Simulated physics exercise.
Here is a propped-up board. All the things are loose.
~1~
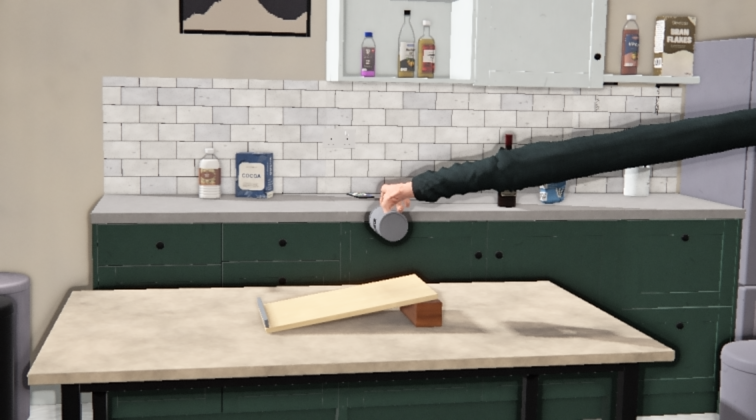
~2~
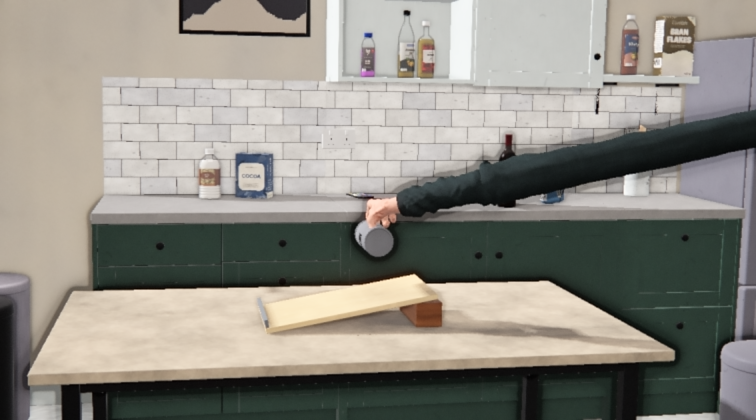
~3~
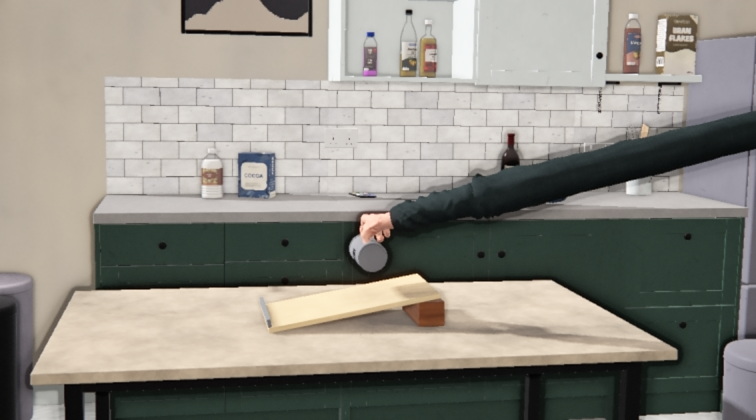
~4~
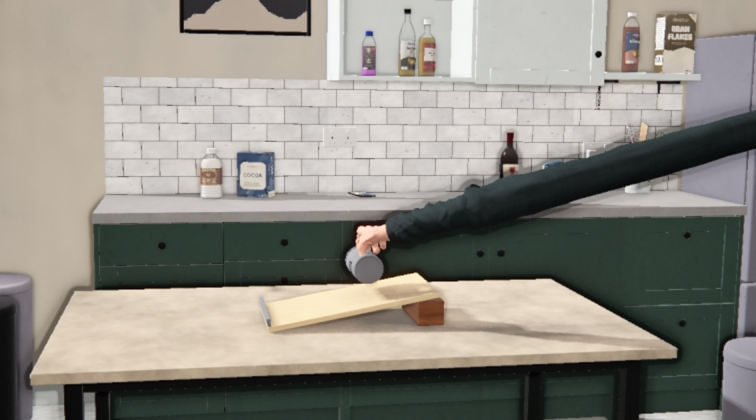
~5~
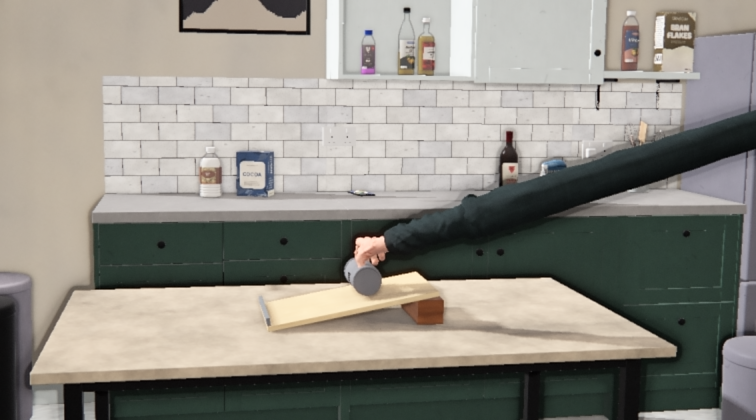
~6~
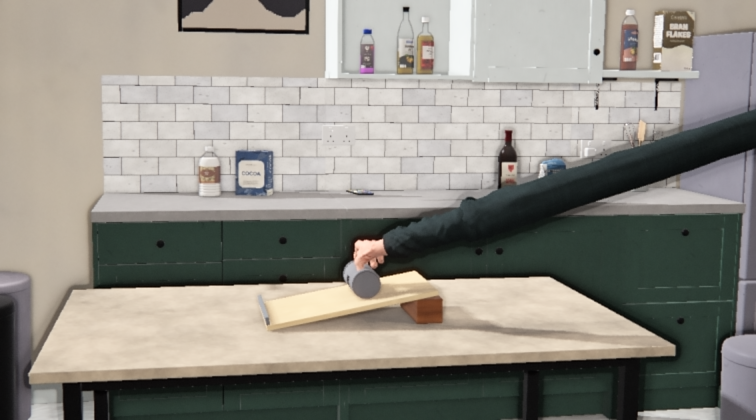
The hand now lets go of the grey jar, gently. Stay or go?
In the end the grey jar slides or rolls down.
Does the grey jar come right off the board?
It stops on the board.
Then, 0.40 s past the last view, grey jar displaced about its own width near (340, 284).
Then, 0.60 s past the last view, grey jar displaced well along near (307, 290).
Then, 0.90 s past the last view, grey jar displaced well along near (277, 296).
Finally, moved from the start, grey jar. Final places as the last picture's camera would see them, grey jar near (277, 296). The grey jar runs down the board.
